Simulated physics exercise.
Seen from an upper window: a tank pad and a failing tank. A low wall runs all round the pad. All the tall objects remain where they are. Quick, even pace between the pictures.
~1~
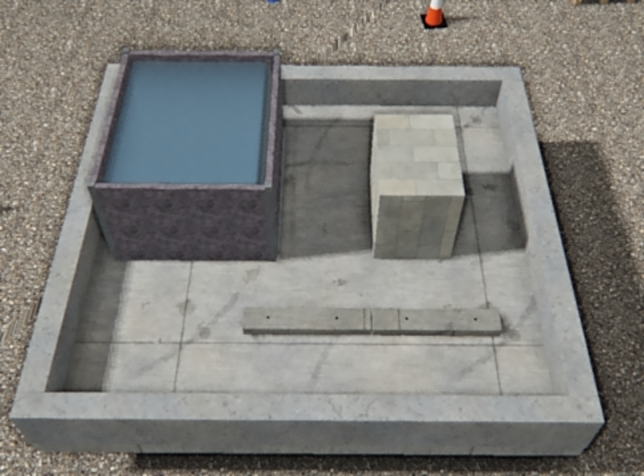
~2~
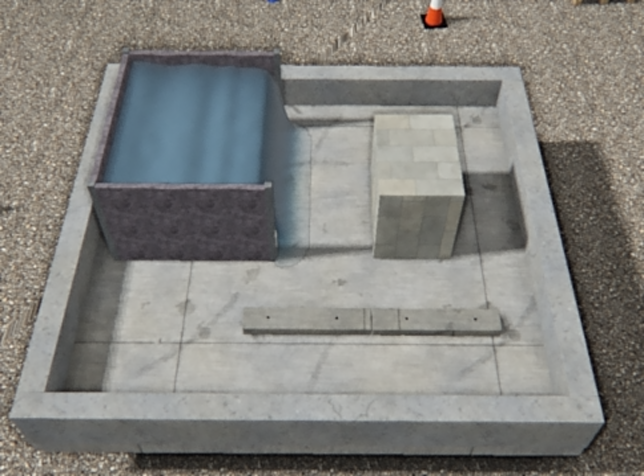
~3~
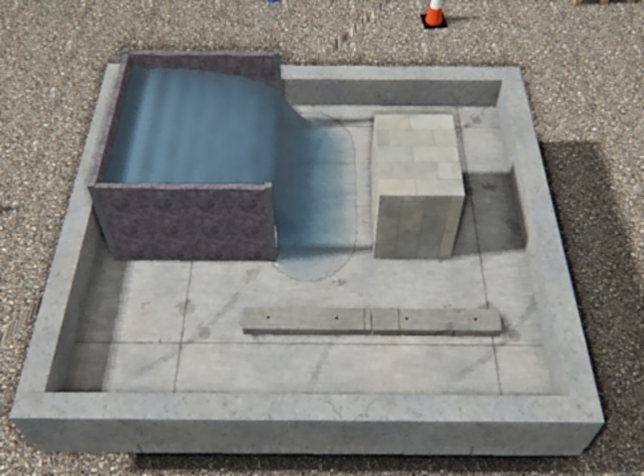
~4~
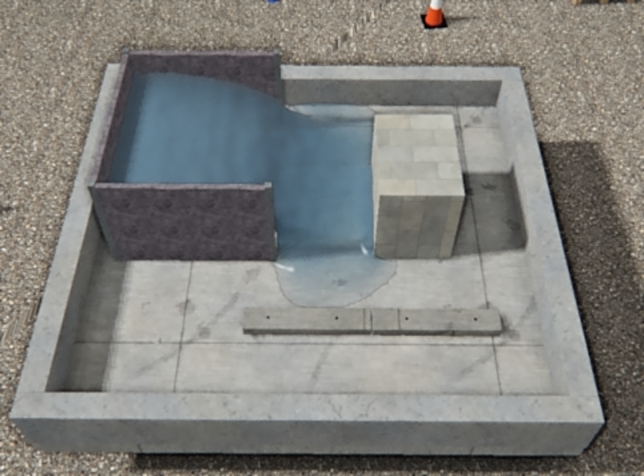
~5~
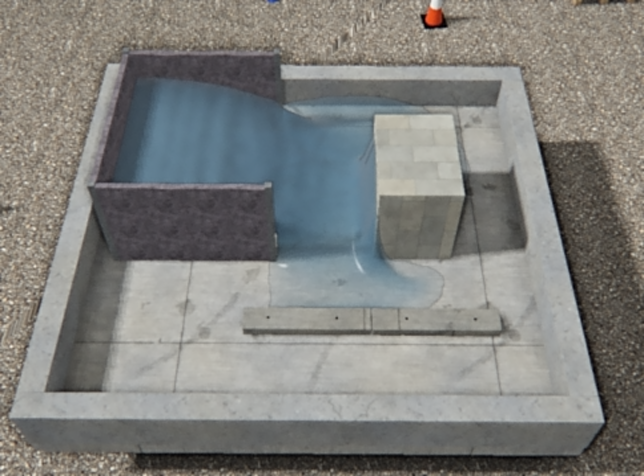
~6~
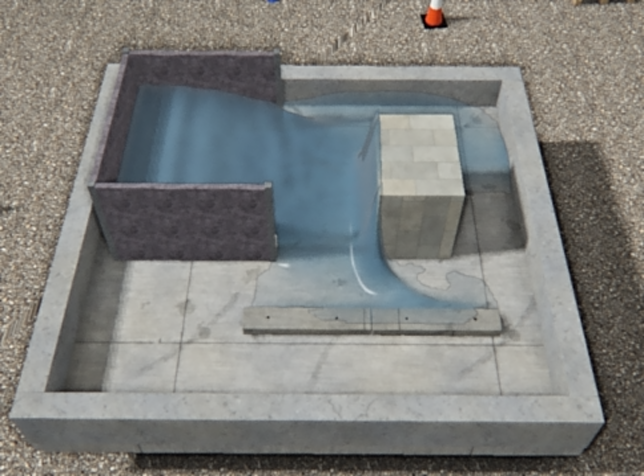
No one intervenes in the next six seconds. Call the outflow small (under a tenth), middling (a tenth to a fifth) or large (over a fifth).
Small.
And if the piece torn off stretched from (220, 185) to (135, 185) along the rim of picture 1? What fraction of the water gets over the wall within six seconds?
Close to 6 percent, I'd say.
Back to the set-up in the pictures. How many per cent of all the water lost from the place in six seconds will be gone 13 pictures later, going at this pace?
Result, approximate: 95 per cent.
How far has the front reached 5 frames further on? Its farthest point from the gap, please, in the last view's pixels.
The farthest wet spot is near (540, 415).
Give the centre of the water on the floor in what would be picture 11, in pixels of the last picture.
About (319, 199).
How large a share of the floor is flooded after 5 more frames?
It should be close to 60 %.
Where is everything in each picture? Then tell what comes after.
In the first frame, the water tank at (193, 120) is whole and still.
In the second frame, the front is at (287, 126), out from the gap at (273, 163).
In the third frame, the front is at (322, 119), out from the gap at (274, 168).
In the fourth frame, water pours out at (274, 172) and has run to (356, 106).
In the fifth frame, the front is at a hidden place, out from the gap at (274, 174).
In the sixth frame, the front is at (497, 131), out from the gap at (274, 175).
A moment on, water covers 40 % of the floor; the low wall has let 0 % over.
Next, water covers 50 % of the floor; the low wall has let 1 % over.
Then, water covers 75 % of the floor; the low wall has let 5 % over.
Later, water covers 75 % of the floor; the low wall has let 5 % over.
In the end, water covers 75 % of the floor; the low wall has let 5 % over.
